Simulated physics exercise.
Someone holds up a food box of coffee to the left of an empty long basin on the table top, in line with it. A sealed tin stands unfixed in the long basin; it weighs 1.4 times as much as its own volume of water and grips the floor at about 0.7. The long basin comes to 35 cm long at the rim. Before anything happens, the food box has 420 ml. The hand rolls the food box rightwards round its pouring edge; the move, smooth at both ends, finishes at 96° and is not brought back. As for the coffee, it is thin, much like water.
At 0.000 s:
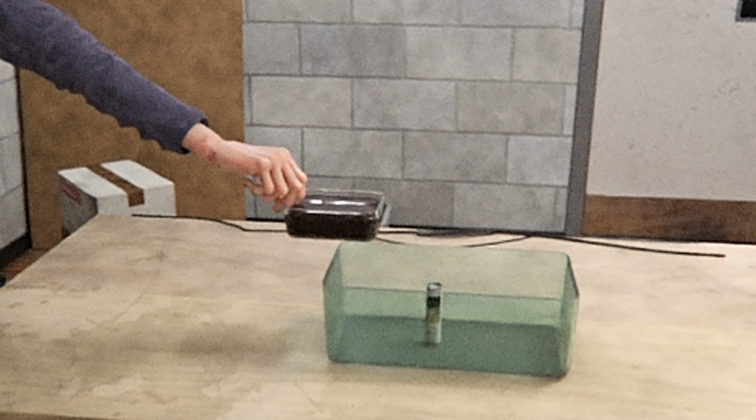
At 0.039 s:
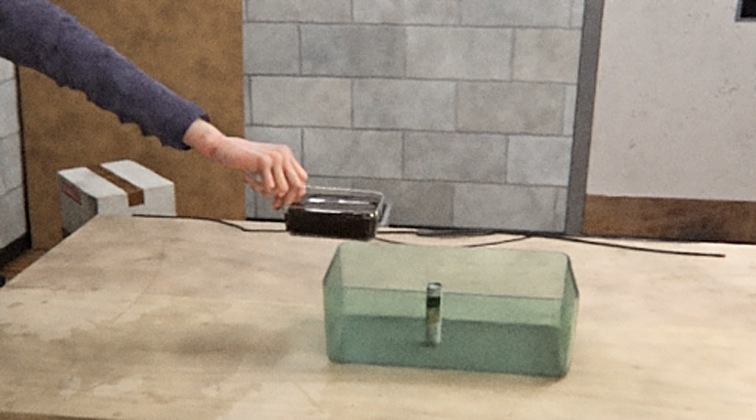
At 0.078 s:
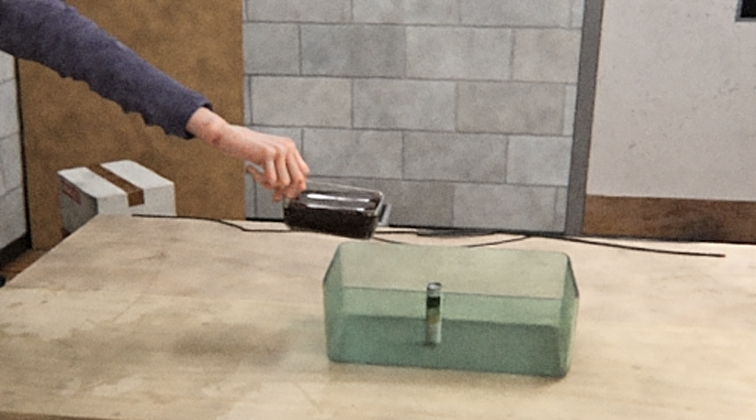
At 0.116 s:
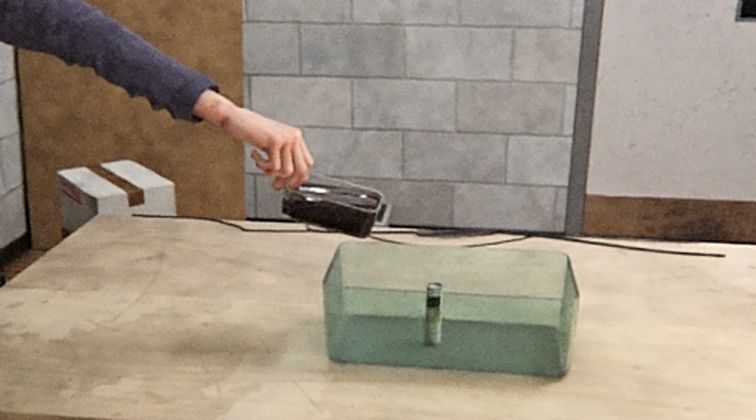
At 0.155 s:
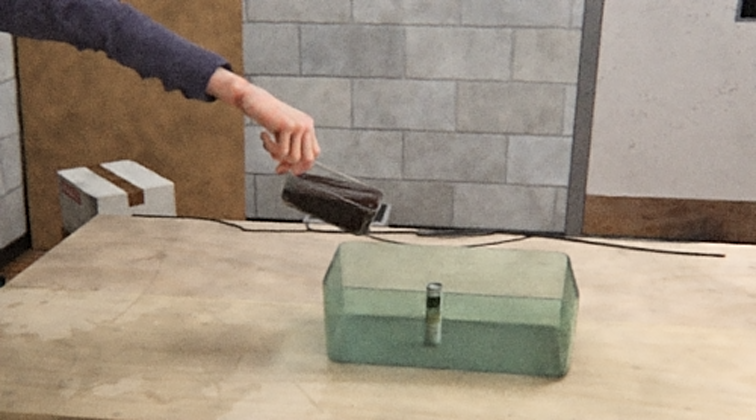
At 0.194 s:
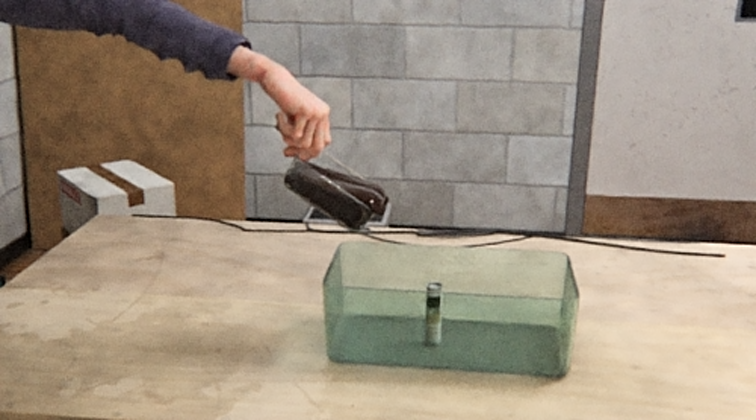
A clear food box of dark coffee, held by a hand above and left of a greenish long basin with a small tin in it, began level, then tilted rightwards, slowly at first and then more steeply.
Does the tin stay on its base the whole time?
Yes, it stays upright.
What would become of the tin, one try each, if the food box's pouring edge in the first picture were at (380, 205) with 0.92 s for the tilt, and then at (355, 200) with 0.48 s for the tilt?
In the first try it remains standing; in the second it comes down.
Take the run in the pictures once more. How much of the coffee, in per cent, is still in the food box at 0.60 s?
About 2 % is still there.
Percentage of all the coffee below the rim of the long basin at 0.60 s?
That comes to about 92 percent.
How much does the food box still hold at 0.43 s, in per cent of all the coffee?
Some 16 % of it is still there.
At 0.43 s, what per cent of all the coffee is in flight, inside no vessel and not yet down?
64 per cent.
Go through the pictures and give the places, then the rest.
In the first picture, it leans 0°; its right rim is at (381, 204); the coffee meets the walls at (291, 202) and (379, 206); the long basin's rim runs from (332, 263) to (574, 276); the tin's top is at (434, 288).
In the second picture, it leans 2°; its right rim is at (381, 204); the coffee meets the walls at (291, 201) and (380, 205).
In the third picture, it leans 6°; its right rim is at (381, 204); the coffee meets the walls at (291, 197) and (379, 202).
In the fourth picture, it leans 13°; its right rim is at (380, 204); the coffee meets the walls at (290, 190) and (380, 199); 1 per cent is over the edge.
In the fifth picture, it leans 23°; its right rim is at (380, 204); the coffee meets the walls at (291, 179) and (378, 197); 4 per cent is over the edge.
In the sixth picture, it leans 34°; its right rim is at (379, 204); the coffee meets the walls at (292, 166) and (361, 186); 9 per cent is over the edge.
Then, 0.43 s in, the tilt is 93° and 15 per cent is still to pour; the tin stands where it began.
Then, 0.60 s in, the tilt is 96° and 2 per cent is still to pour; the tin stands where it began.
Then, 0.78 s in, the tilt is 96° and 0 per cent is still to pour; the tin stands where it began.
Then, 0.98 s in, the tilt is 96° and 0 per cent is still to pour; the tin stands where it began.
Finally, the tin stands where it began.
